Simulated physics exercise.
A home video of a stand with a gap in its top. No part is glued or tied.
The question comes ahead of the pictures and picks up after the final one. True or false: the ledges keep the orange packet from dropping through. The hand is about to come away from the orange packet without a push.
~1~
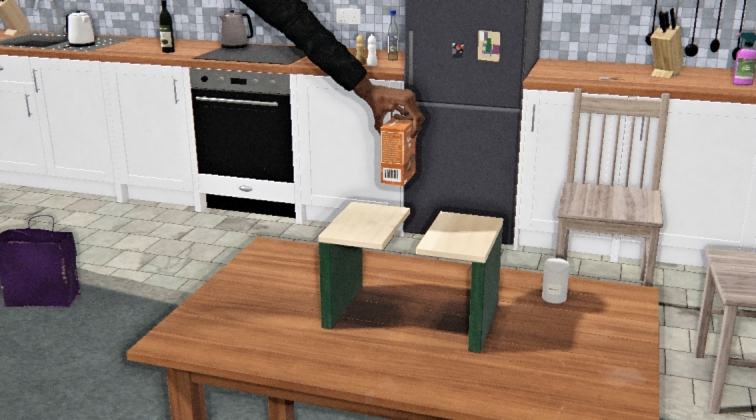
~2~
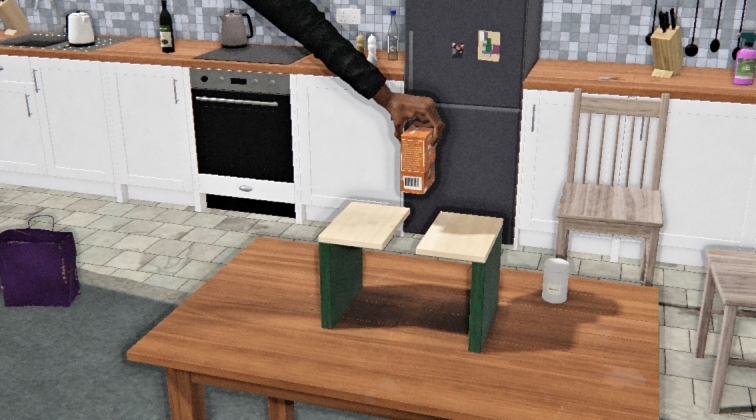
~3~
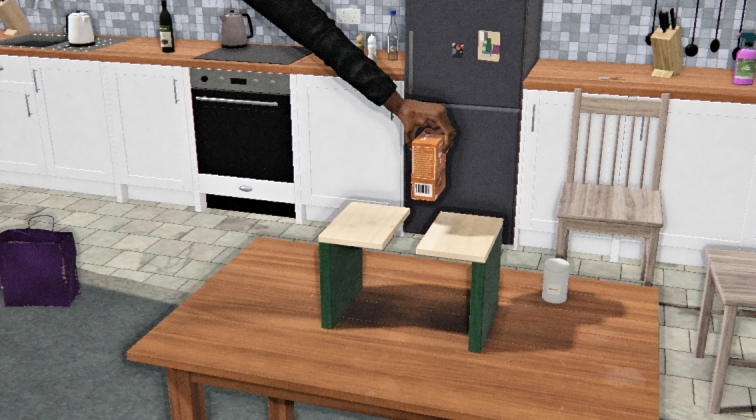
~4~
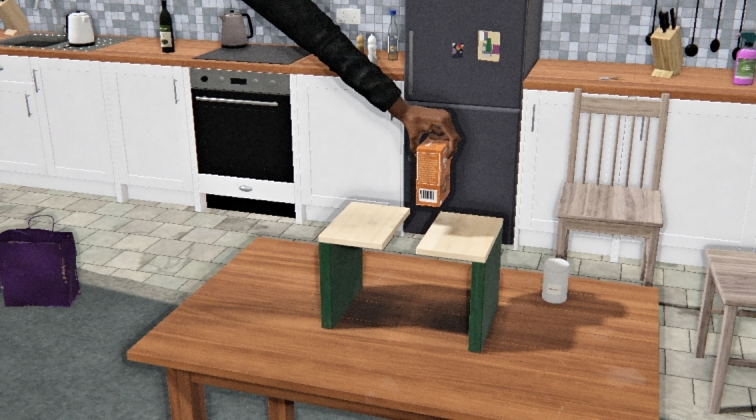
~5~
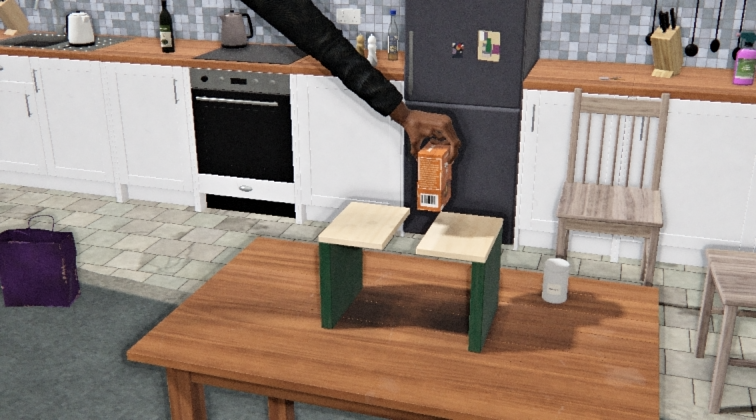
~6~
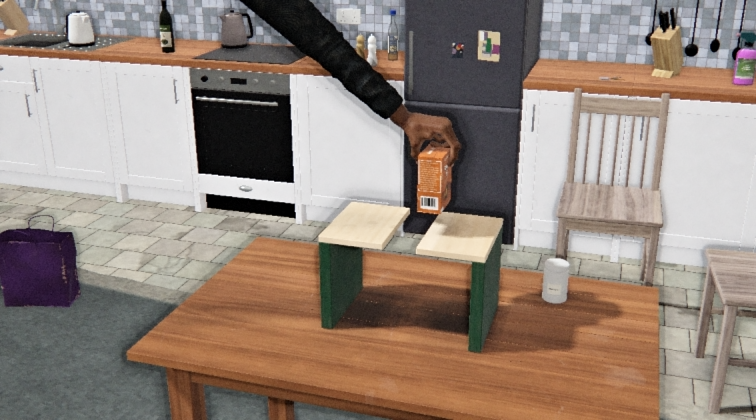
True.
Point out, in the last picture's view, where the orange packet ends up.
End position, last frame: About (434, 202).
Then, 0.20 s after the last picture, orange packet slid a little near (434, 198).
Then, 0.40 s after the last picture, orange packet resting near (435, 200).
At rest, moved from the start, orange packet; white jar in place. Seen from the same camera at the end, orange packet near (434, 202). The packet lodges.
